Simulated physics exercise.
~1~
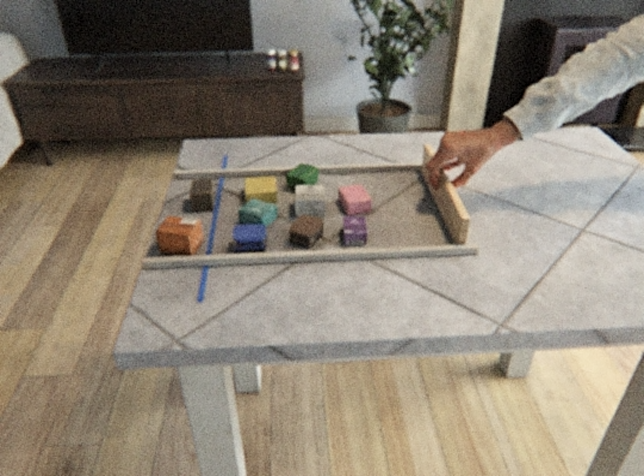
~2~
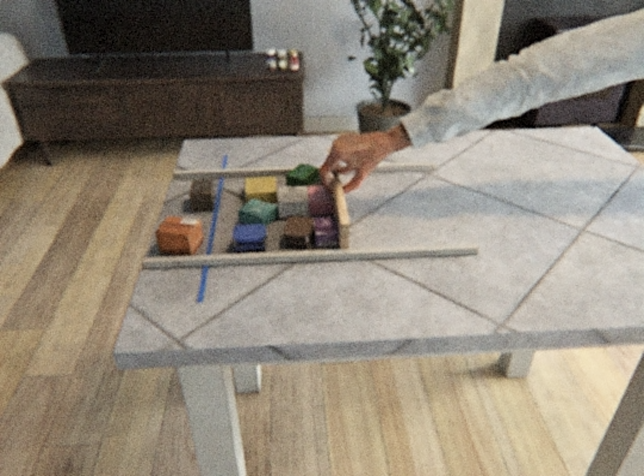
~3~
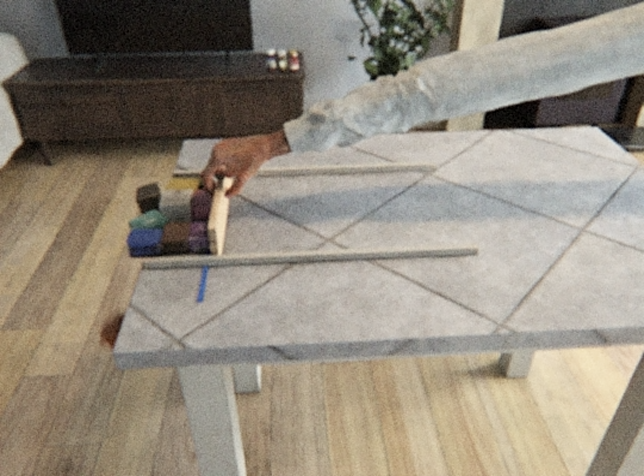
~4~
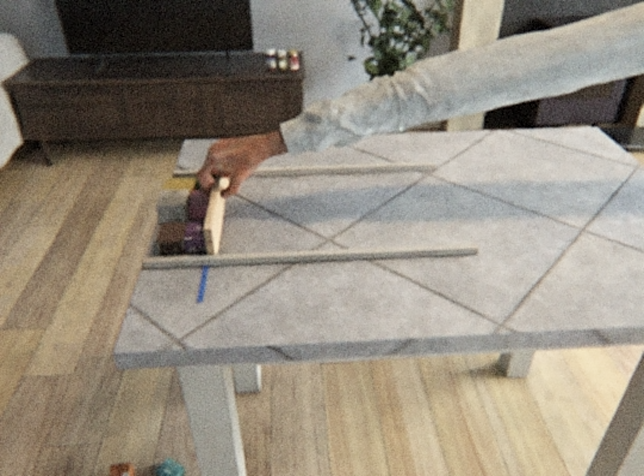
Living room tabletop, a hand pushing a board leftward between rails, sweeping small coloured blocks along until several drop to the floor.
